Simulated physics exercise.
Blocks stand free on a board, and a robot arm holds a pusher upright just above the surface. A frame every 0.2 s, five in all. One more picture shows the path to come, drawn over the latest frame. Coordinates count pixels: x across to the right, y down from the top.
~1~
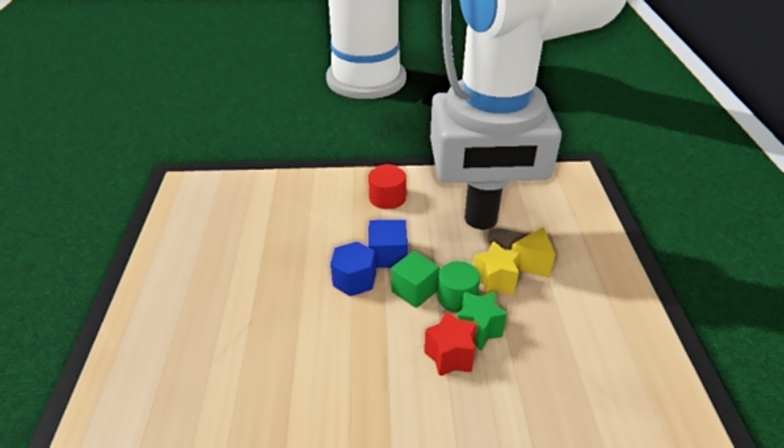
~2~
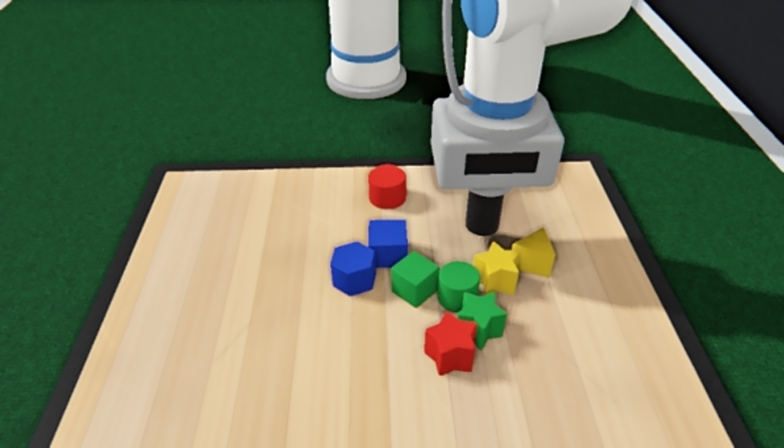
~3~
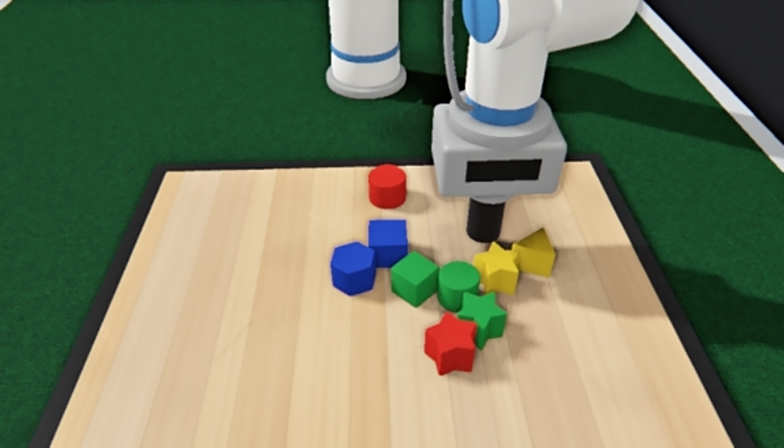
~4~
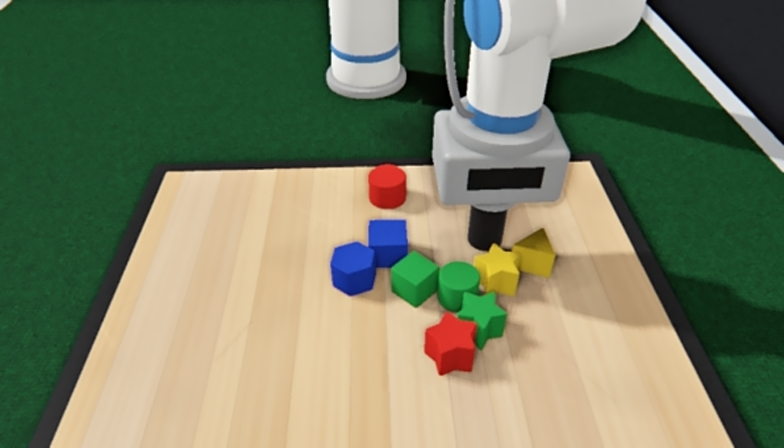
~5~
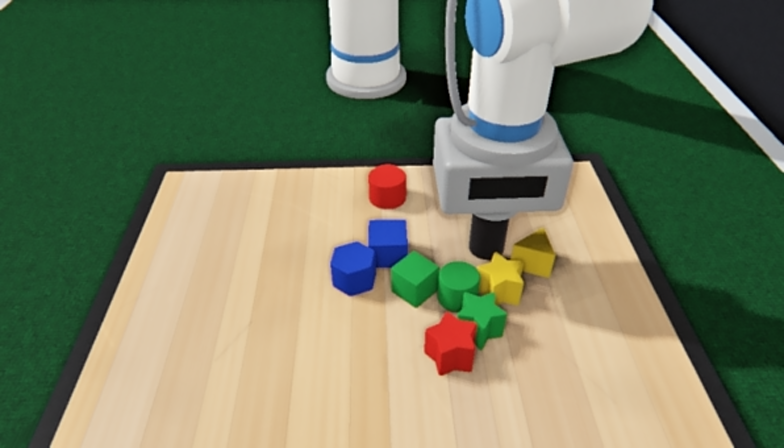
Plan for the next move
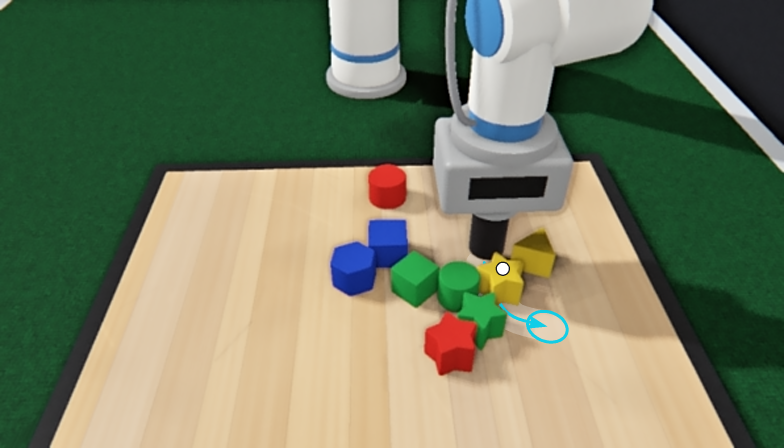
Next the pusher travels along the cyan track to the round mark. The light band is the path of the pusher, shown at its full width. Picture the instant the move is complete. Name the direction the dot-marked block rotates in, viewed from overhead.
Verdict: Clockwise.
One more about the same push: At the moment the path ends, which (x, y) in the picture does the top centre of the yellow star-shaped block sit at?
Its top middle: (560, 333).
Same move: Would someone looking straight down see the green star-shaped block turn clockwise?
That would be a yes.
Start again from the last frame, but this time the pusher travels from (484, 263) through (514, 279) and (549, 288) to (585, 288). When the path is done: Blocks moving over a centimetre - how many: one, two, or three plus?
That's two.
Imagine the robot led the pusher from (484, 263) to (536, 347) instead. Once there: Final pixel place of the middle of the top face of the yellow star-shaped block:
The centre of its top will be at (554, 356).
Drawn move, from (484, 263) by way of (494, 288) and (510, 314) to (547, 326); the dot is on the yellow star-shaped block.
The first path, step by step. One third of the way, pusher at (496, 274); yellow star-shaped block at (516, 294), turned 15° clockwise.
Two thirds of the way, pusher at (513, 301); red star-shaped block at (450, 334); green star-shaped block at (487, 314), turned 25° clockwise; yellow star-shaped block at (537, 318), turned 20° clockwise.
At the end, pusher at (551, 312); red star-shaped block at (450, 334); green circle still; green star-shaped block at (487, 315), turned 30° clockwise; yellow star-shaped block at (560, 333), turned 50° clockwise.
